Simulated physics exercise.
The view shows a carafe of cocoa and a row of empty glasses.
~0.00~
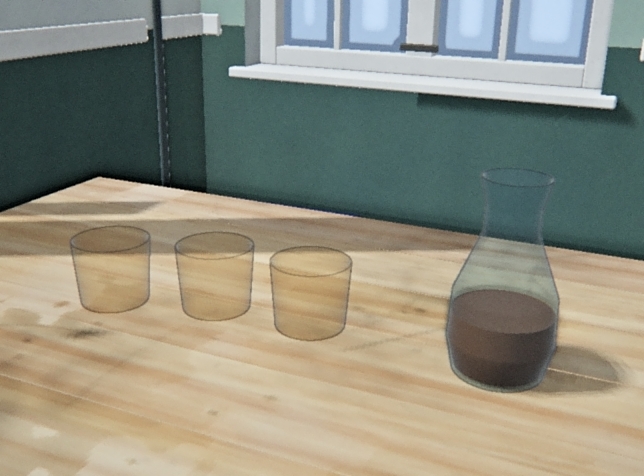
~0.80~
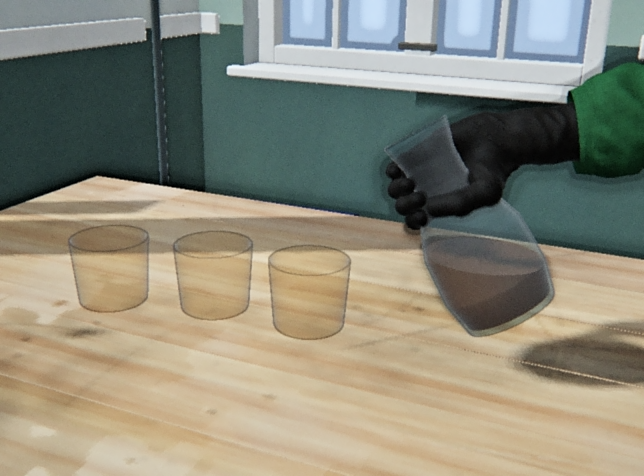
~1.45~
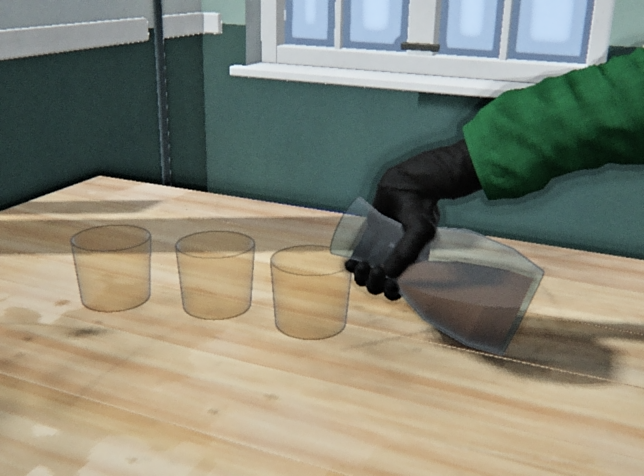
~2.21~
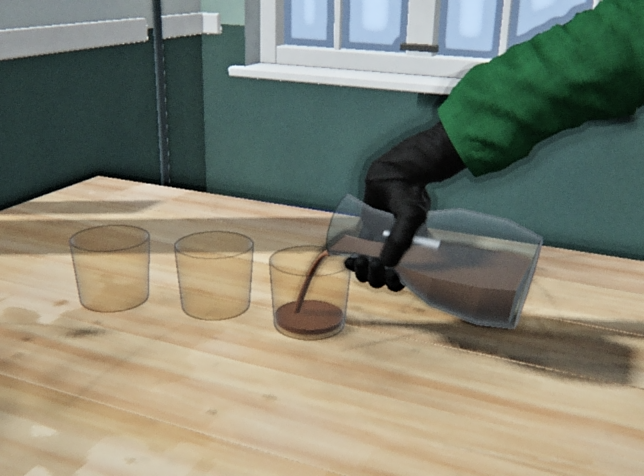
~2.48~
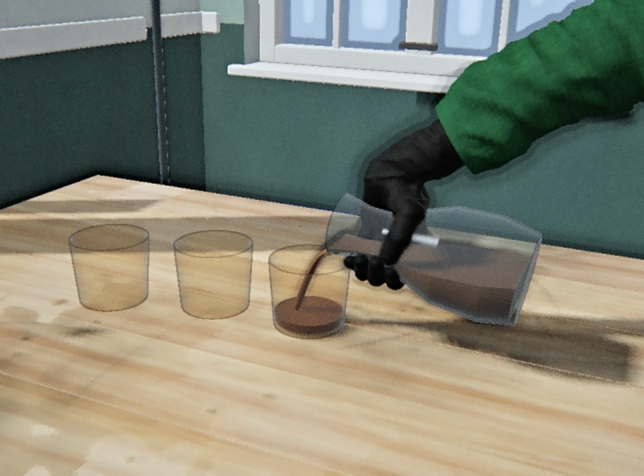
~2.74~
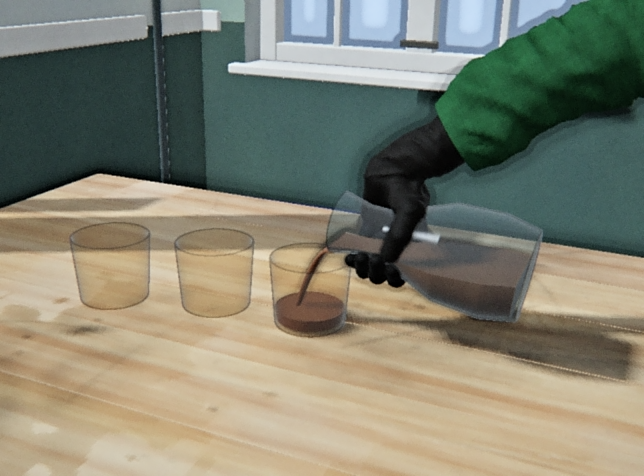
A black-gloved hand in a green sleeve lifts a clear carafe of brown cocoa from the right side of a pale wooden table, seen from slightly above by a still camera. Three empty clear glasses stand in a row to the left, before a dark green wall and white-framed window. The hand tilts the carafe leftward, and a thin brown stream pours into the nearest glass, covering its bottom.
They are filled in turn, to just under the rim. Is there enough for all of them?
It does not meet the need.
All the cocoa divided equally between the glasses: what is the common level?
Near 45 in a hundred.
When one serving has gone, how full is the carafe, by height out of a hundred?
Around 10 per cent of its height.
After 5.0 s, the first is about half full.
After 12.7 s, the first is done and the carafe has about a quarter of its load.
After 28.0 s, the carafe is empty with one filled and the next at about a third of a serving.
